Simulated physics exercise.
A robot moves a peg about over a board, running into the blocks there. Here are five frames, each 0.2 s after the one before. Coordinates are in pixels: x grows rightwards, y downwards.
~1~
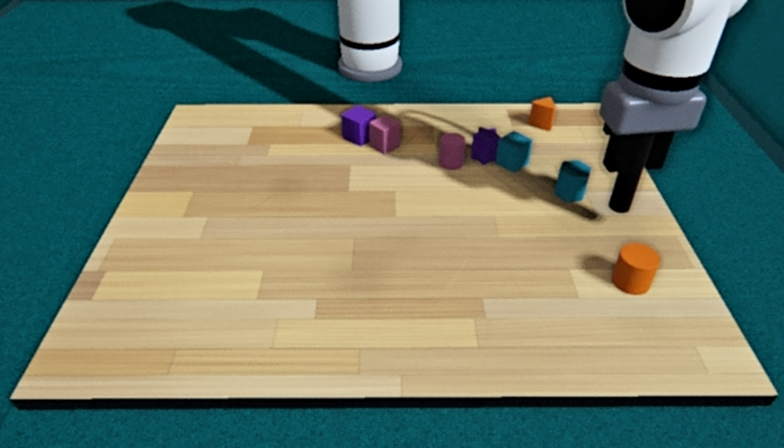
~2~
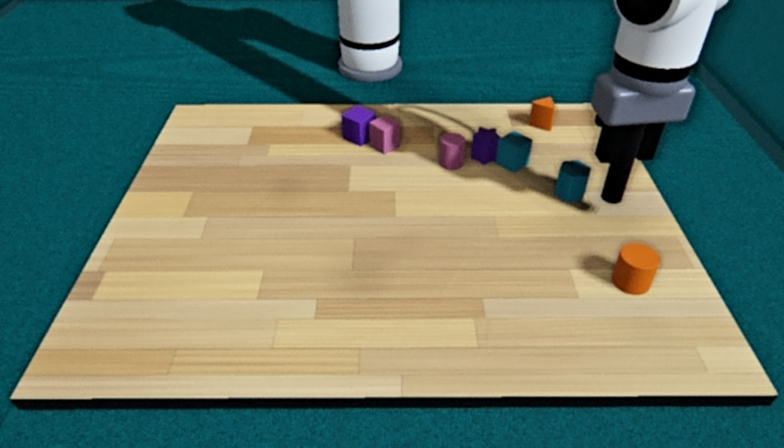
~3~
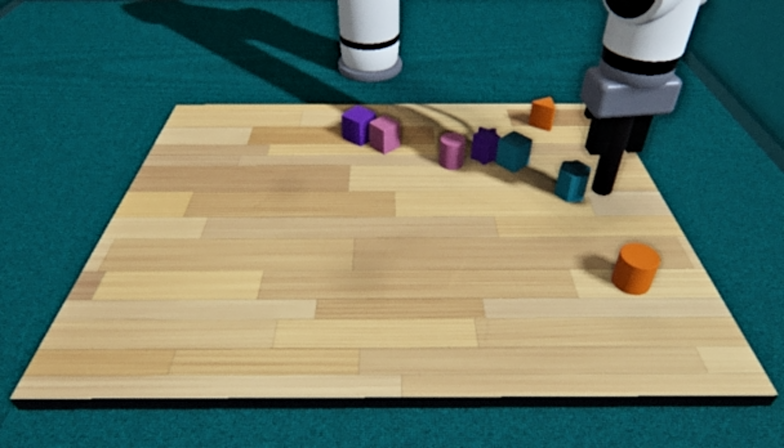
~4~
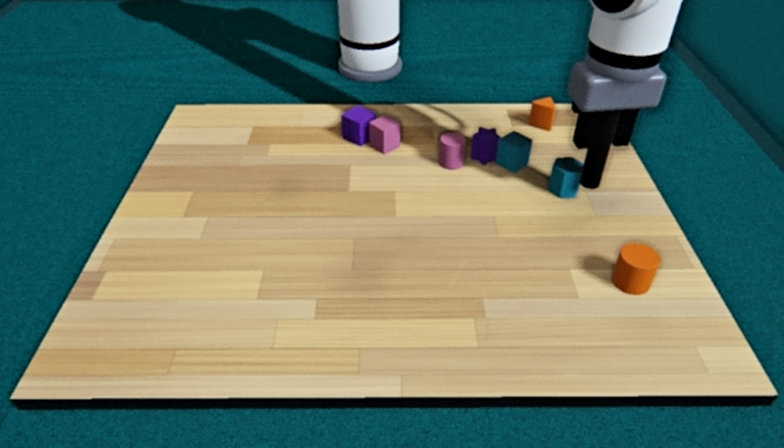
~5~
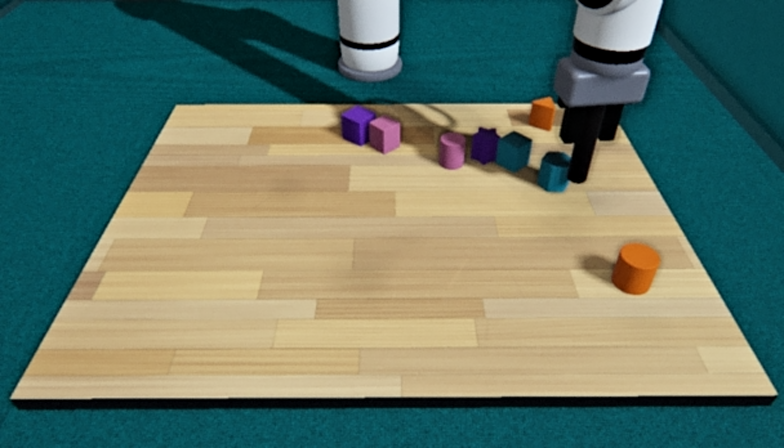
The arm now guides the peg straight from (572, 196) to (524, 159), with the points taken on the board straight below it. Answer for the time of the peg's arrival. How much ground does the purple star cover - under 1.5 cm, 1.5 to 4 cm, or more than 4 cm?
My answer is that it shifts 1.5 to 4 cm.
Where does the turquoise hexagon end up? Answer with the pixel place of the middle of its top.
It is going to be at (514, 124).
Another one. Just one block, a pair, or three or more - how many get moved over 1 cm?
The answer is three or more blocks.
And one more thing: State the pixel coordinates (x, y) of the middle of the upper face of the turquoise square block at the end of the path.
I'd guess (487, 119).
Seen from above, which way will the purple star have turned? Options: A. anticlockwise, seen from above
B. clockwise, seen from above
Option A.
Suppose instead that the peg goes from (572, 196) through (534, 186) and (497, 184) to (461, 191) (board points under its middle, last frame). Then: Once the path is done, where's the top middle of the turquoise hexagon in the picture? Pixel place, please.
By then it is at (536, 147).
The first path, step by step. Halfway along, peg (550, 159); purple star (480, 131); turquoise square block (508, 134), turned 15° anticlockwise; turquoise hexagon (534, 141).
At the end, peg (527, 143); purple star (464, 126), turned 60° anticlockwise; turquoise square block (487, 119), turned 50° anticlockwise; turquoise hexagon (514, 124), turned 20° clockwise.
